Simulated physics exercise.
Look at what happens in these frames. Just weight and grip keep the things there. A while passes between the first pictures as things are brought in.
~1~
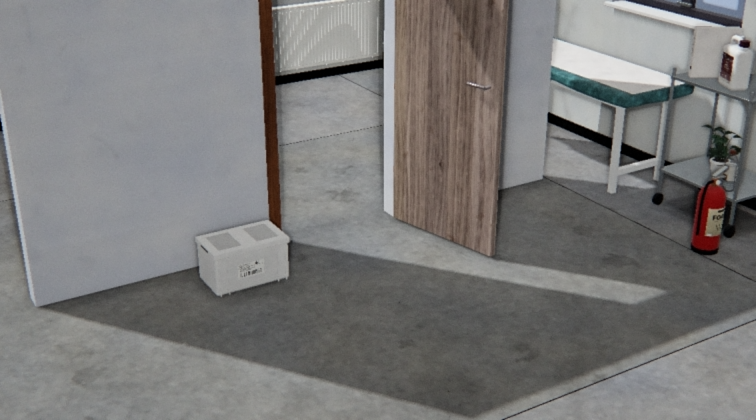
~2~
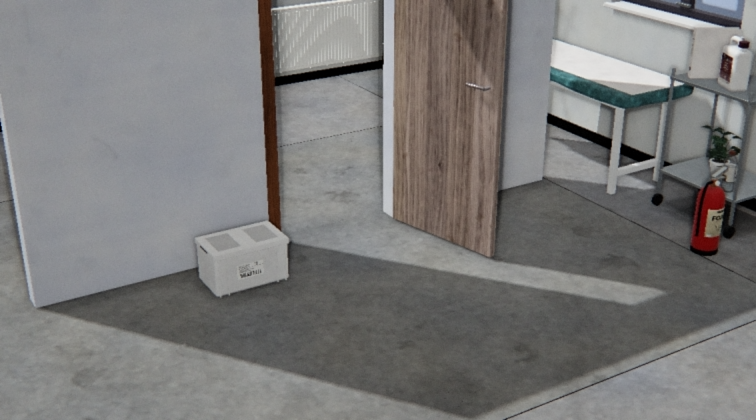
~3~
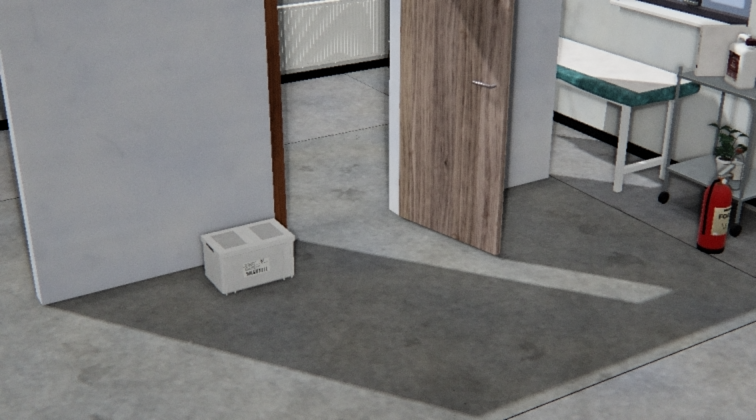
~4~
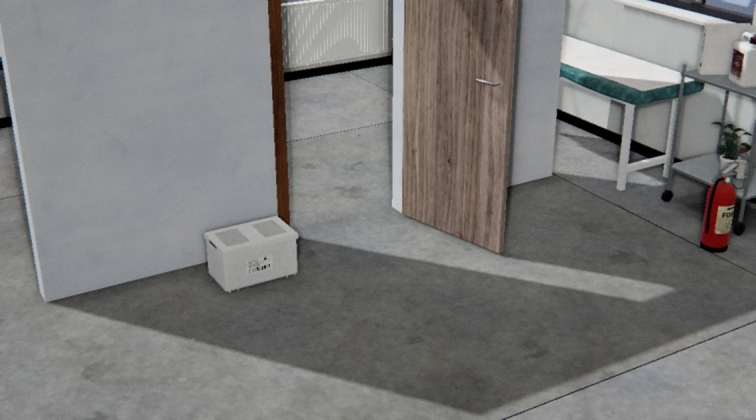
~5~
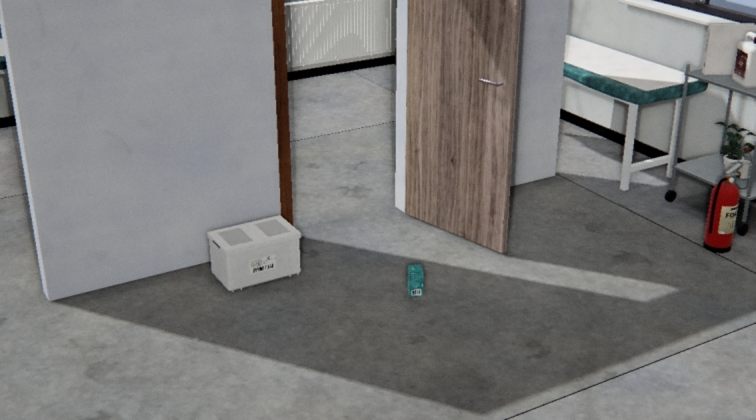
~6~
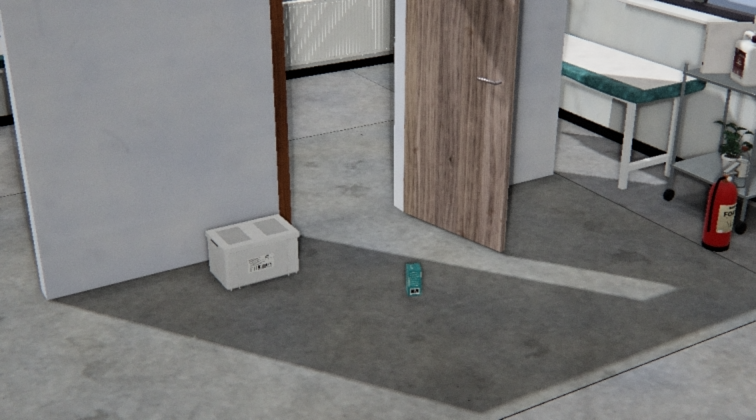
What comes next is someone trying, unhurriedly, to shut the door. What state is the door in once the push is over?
The push succeeds.
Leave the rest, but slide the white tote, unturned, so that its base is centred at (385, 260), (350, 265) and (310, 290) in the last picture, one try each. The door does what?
First it cannot finish its swing, then it cannot finish its swing, and last it finishes its swing.
Then, 0.80 s past the last view, open by 89°.
Then, 1.60 s past the last view, open by 59°.
Then, 2.10 s past the last view, open by 39°.
Then, 2.80 s past the last view, open by 10°.
Finally, open by 0°; both still in place. Final places as the last picture's camera would see them, turquoise carton near (414, 280).
